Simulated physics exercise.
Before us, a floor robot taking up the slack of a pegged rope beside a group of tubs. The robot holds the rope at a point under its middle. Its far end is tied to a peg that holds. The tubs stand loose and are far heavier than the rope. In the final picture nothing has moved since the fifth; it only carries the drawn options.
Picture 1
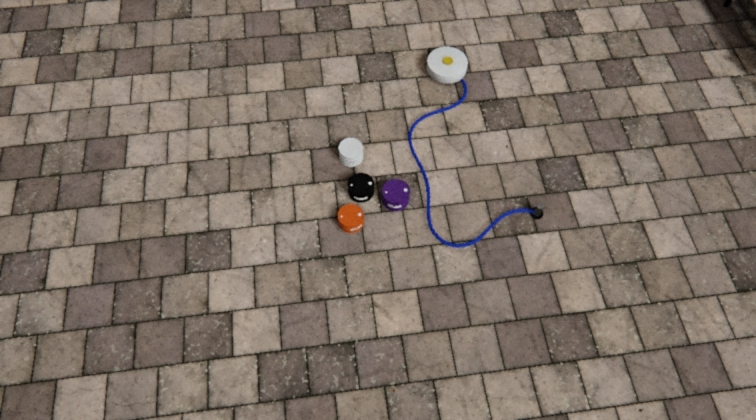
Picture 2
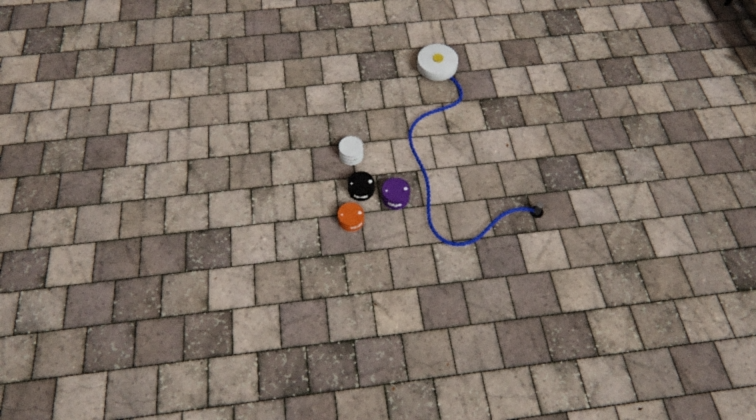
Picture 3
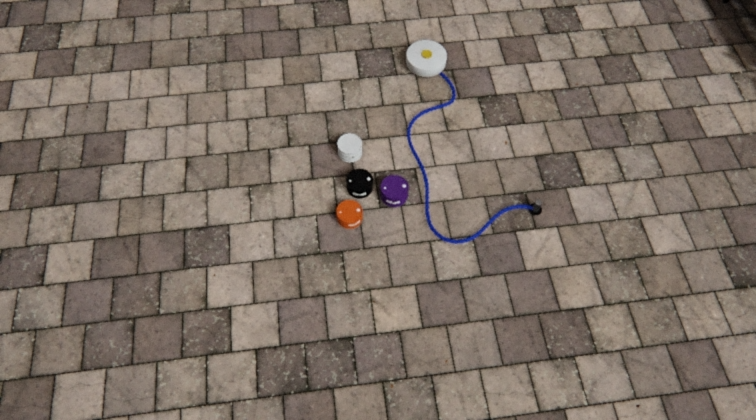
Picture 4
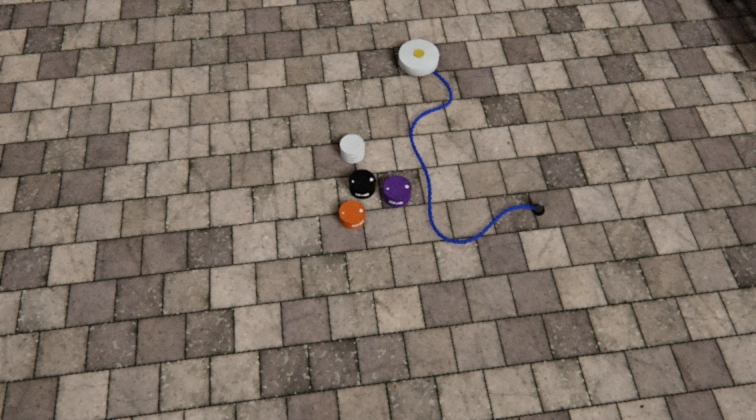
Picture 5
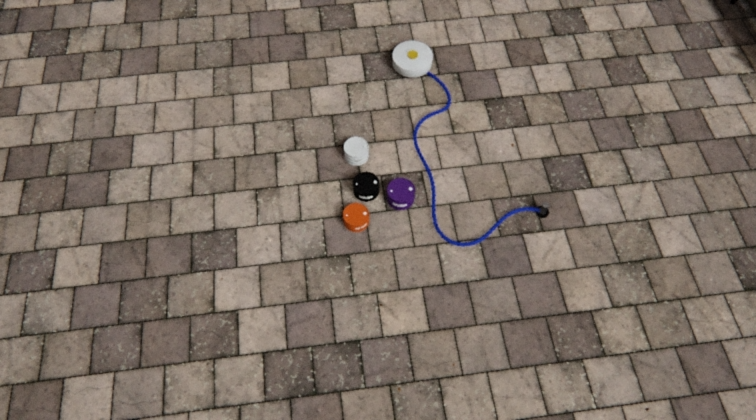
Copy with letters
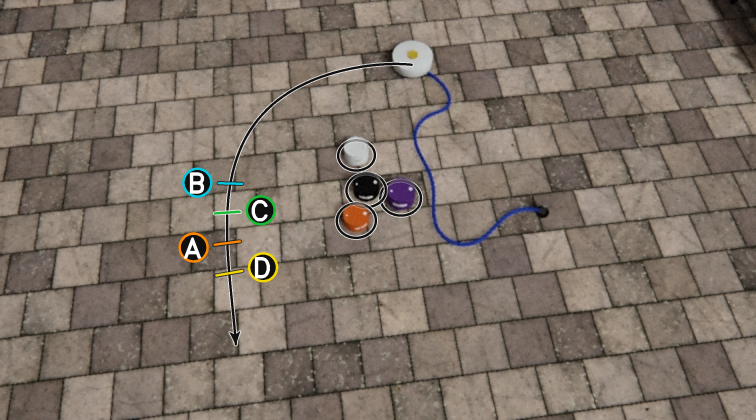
The video shows a round white device with a yellow center, attached to a blue rope, moving slowly left across stone paving, while the rope's dark far end and the nearby white, black, purple and orange tubs stay put.
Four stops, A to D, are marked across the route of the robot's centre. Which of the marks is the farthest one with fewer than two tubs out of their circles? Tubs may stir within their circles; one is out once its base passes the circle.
It should halt at D.
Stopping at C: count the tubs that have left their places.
The count is none.
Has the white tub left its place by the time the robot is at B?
No.
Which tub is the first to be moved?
White.
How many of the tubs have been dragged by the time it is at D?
By then, one.
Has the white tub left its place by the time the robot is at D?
By then, yes.
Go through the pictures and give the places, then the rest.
The first frame shows peg (538, 210); purple tub (396, 195); black tub (361, 188).
The second frame shows robot (437, 63); white tub (351, 151).
The third frame shows robot (426, 59); purple tub (394, 191).
The fourth frame shows robot (419, 58); orange tub (352, 215).
The fifth frame shows robot (412, 60); peg (544, 209); purple tub (401, 194); black tub (366, 187).
On the marked copy, A at (227, 243); B at (230, 183); C at (227, 213); D at (229, 273); the route from (412, 65) via (245, 139) to (236, 345).
With D. Early on, robot (299, 81).
Further on, robot (231, 167).
At the end, robot (227, 270); white tub (358, 163); one over the rings.
As for the rest, A is within the limit but short; B is within the limit but short; C is within the limit but short.
